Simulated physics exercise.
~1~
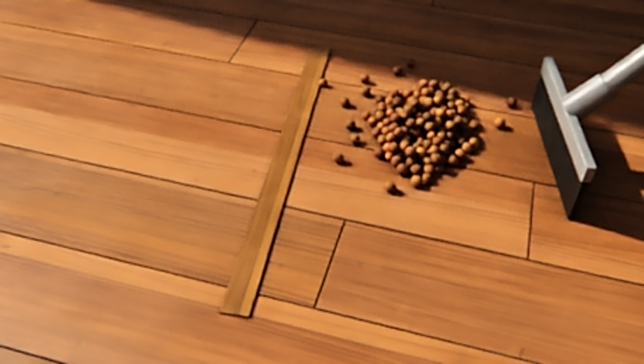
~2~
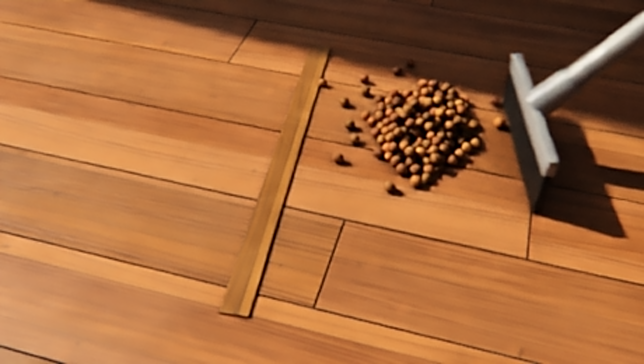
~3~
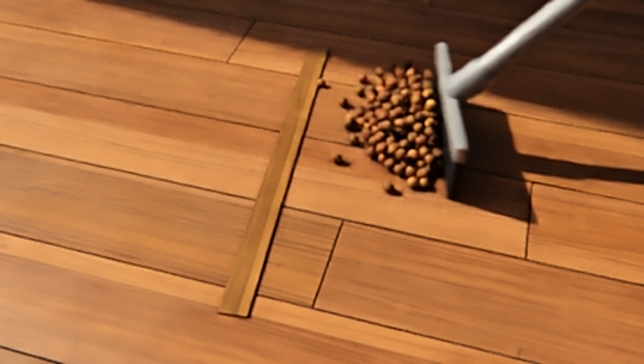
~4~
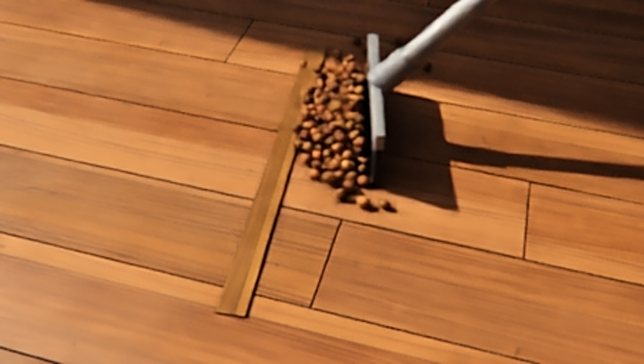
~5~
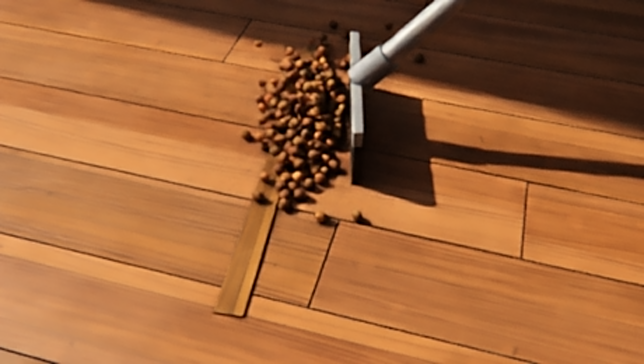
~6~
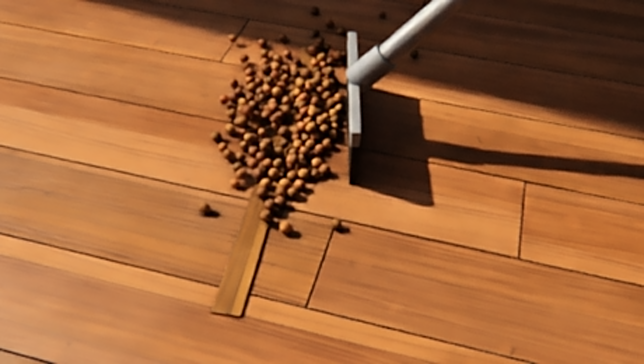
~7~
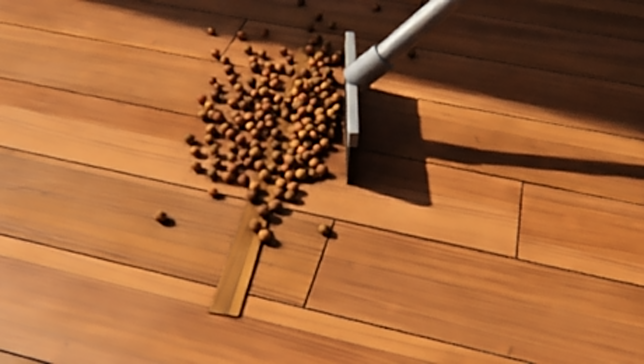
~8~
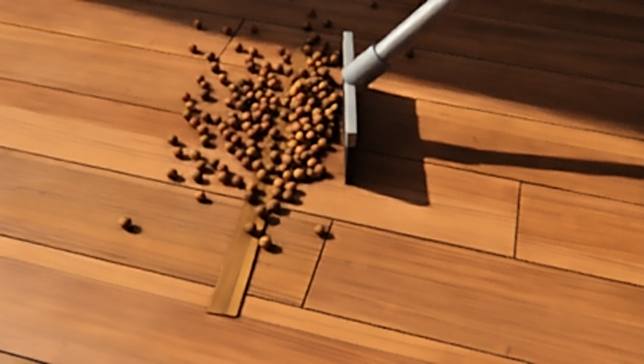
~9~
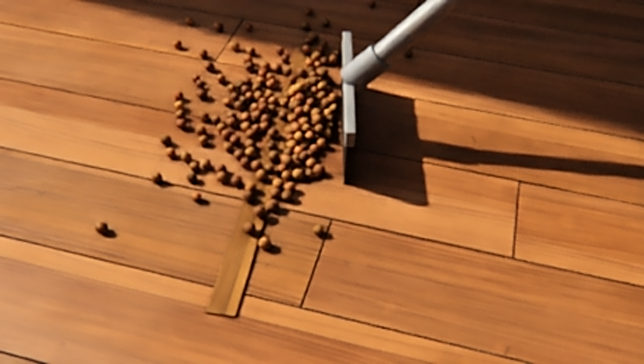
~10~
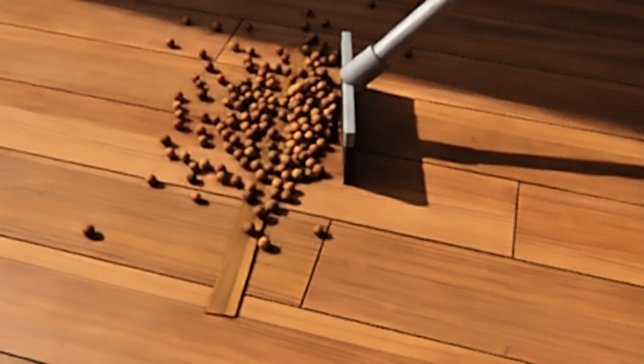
We see a grey squeegee push a heap of small brown balls leftwards across a wooden floor onto a thin wooden strip, then stop as the balls spread over and past it, many lying scattered on the far side while others remain near the blade.
